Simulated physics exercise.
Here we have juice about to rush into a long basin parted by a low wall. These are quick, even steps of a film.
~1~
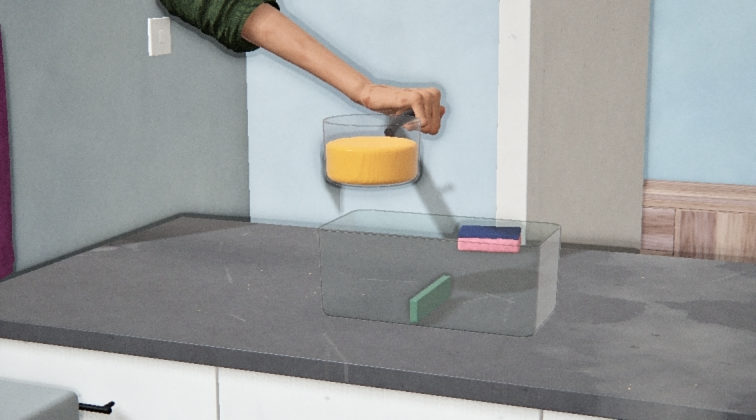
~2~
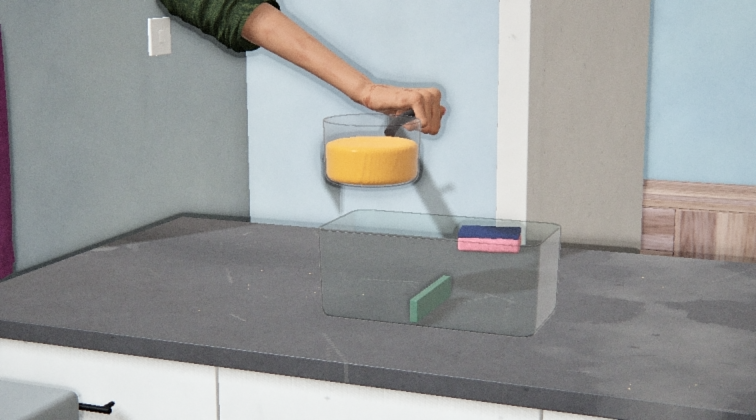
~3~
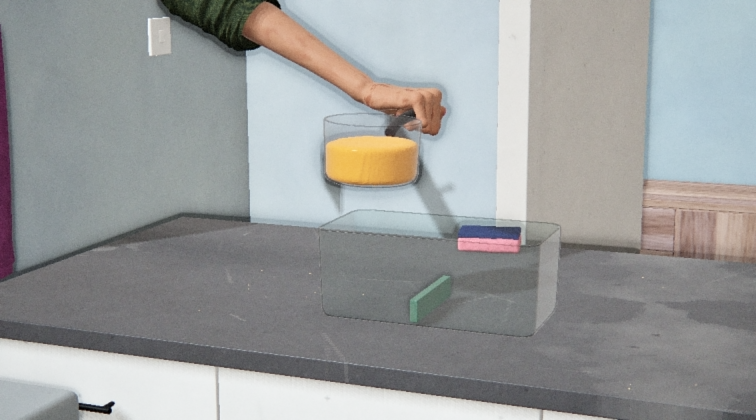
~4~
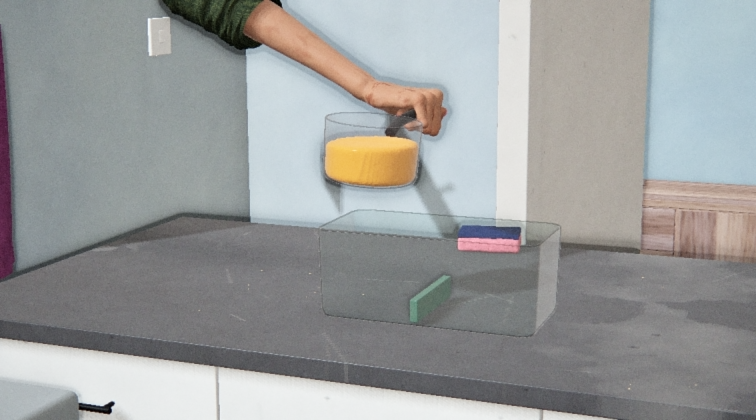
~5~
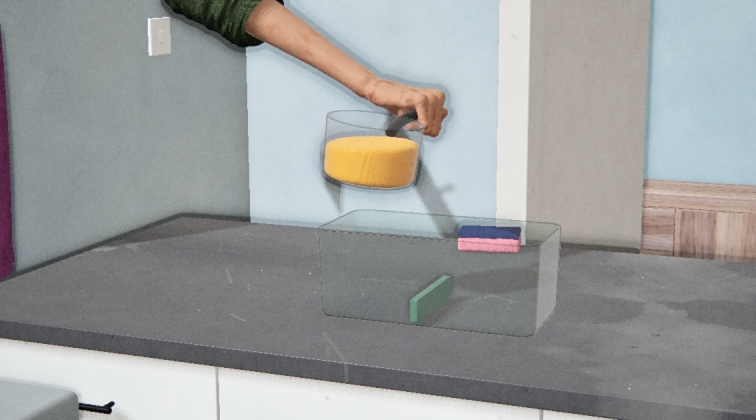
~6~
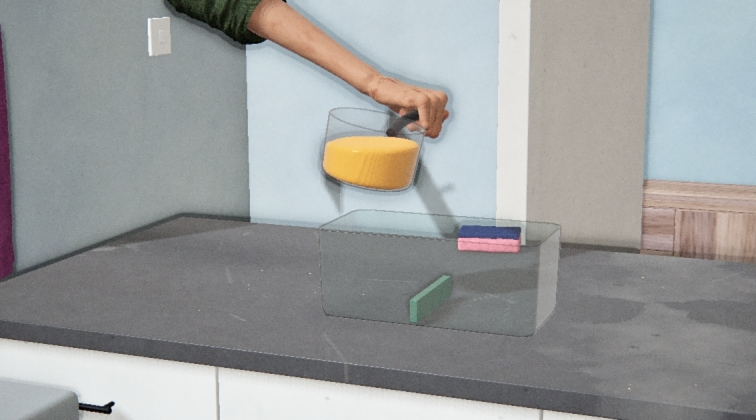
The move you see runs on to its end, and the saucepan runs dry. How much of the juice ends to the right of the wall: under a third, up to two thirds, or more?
It comes to over two thirds.
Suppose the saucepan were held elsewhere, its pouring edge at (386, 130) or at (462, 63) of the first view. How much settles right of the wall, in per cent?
The first gives 40 %, the second 85 %.
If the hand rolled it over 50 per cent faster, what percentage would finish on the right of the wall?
Close to 90 per cent.
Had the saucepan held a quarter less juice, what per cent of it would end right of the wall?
It comes to 90 per cent or so.
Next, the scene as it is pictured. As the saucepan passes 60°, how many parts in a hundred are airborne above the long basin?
Near 15 %.
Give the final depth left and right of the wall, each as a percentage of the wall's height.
Left: 10 %. Right: 80 %.
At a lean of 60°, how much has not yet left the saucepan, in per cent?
Some 80 per cent.
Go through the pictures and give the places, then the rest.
Tilt 0°; pouring edge (417, 123); surface from (332, 141) to (416, 145); the long basin's rim runs from (337, 220) to (550, 237); the wall's top is at (431, 289), in the first picture.
Tilt 1°; pouring edge (417, 124); surface from (332, 141) to (416, 145), in the second picture.
Tilt 2°; pouring edge (418, 125); surface from (332, 141) to (417, 146), in the third picture.
Tilt 4°; pouring edge (419, 127); surface from (332, 140) to (417, 146), in the fourth picture.
Tilt 8°; pouring edge (420, 130); surface from (332, 141) to (417, 147), in the fifth picture.
Tilt 12°; pouring edge (422, 134); surface from (332, 141) to (418, 147), in the sixth picture.
A moment on, the saucepan is tipped part way and 82 per cent is still to pour, 0 is left of the wall and 2 right of it.
Next, the saucepan is tipped on its side and 28 per cent is still to pour, 3 is left of the wall and 57 right of it.
Then the saucepan is tipped on its side and 5 per cent is still to pour, 8 is left of the wall and 84 right of it.
Later the saucepan is tipped on its side and 1 per cent is still to pour, 9 is left of the wall and 89 right of it.
In the end 11 per cent lies left of the wall, 89 right of it and 0 outside.
